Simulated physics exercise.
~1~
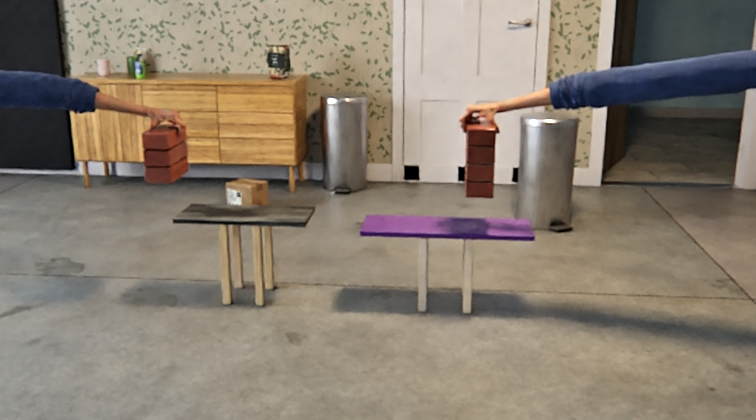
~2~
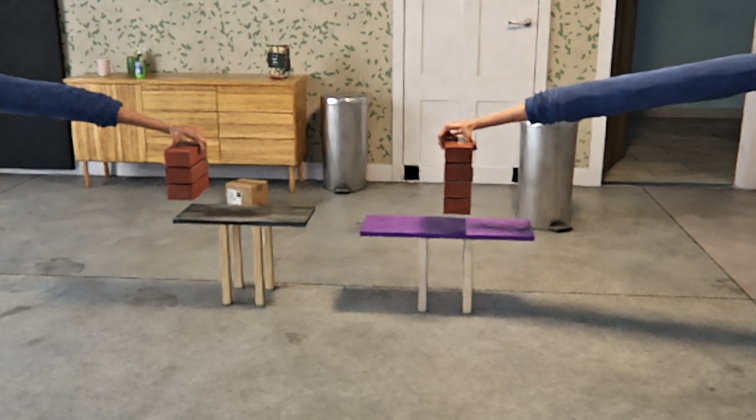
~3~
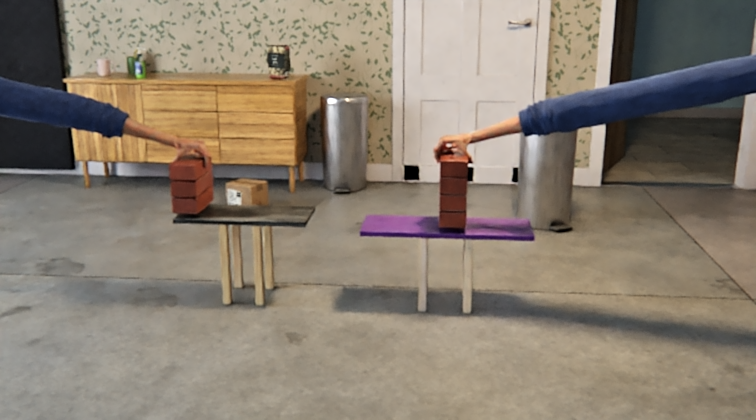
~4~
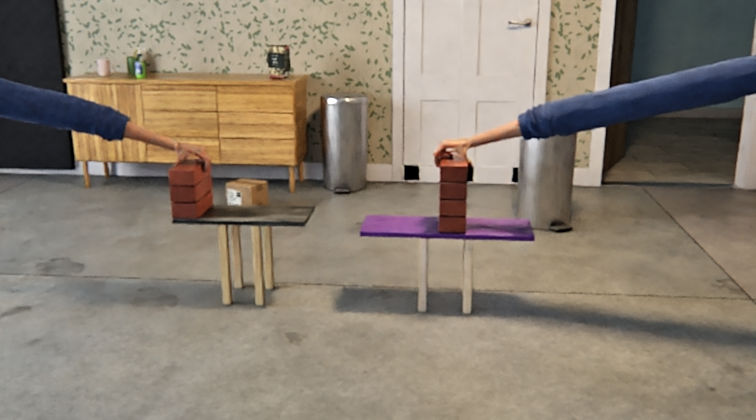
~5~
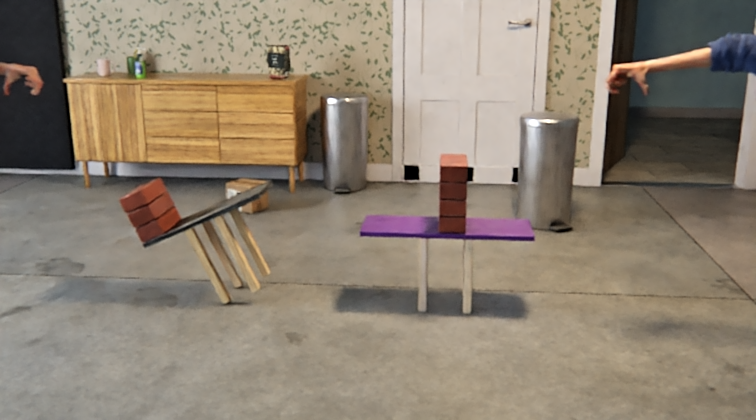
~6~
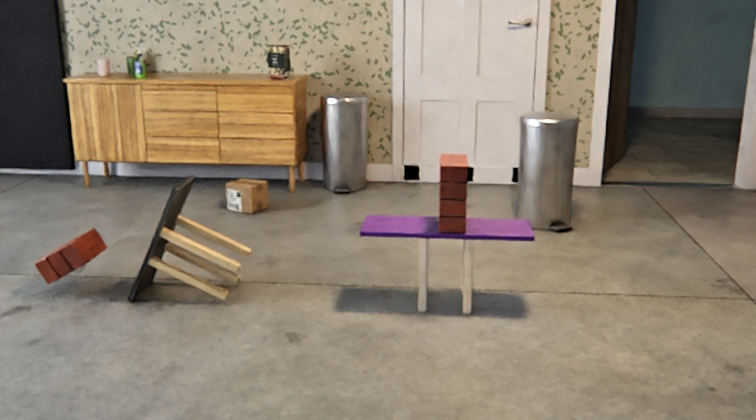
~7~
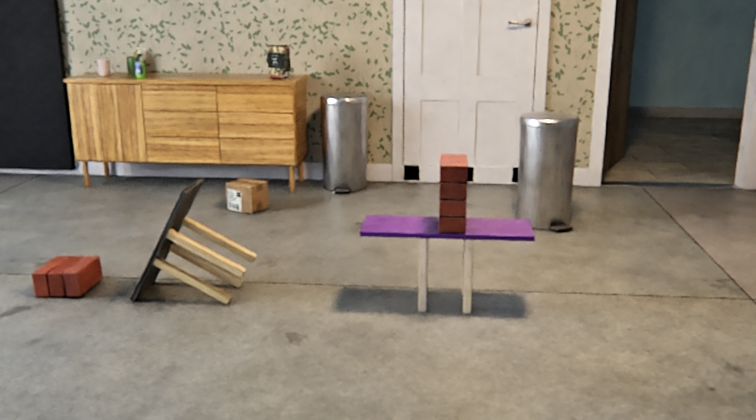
At the start, two hands reach in from opposite sides of a room, each holding a stack of red bricks above a small table, one black and one purple. The left stack is lowered onto the left end of the black table, beside a small cardboard box, while the right stack is set near the middle of the purple stand. Both hands let go and draw back. The black table tips to the left, and its bricks slide off and tumble to the floor. It ends toppled beside them, the box behind it, while the purple stand stays upright with its bricks still stacked.
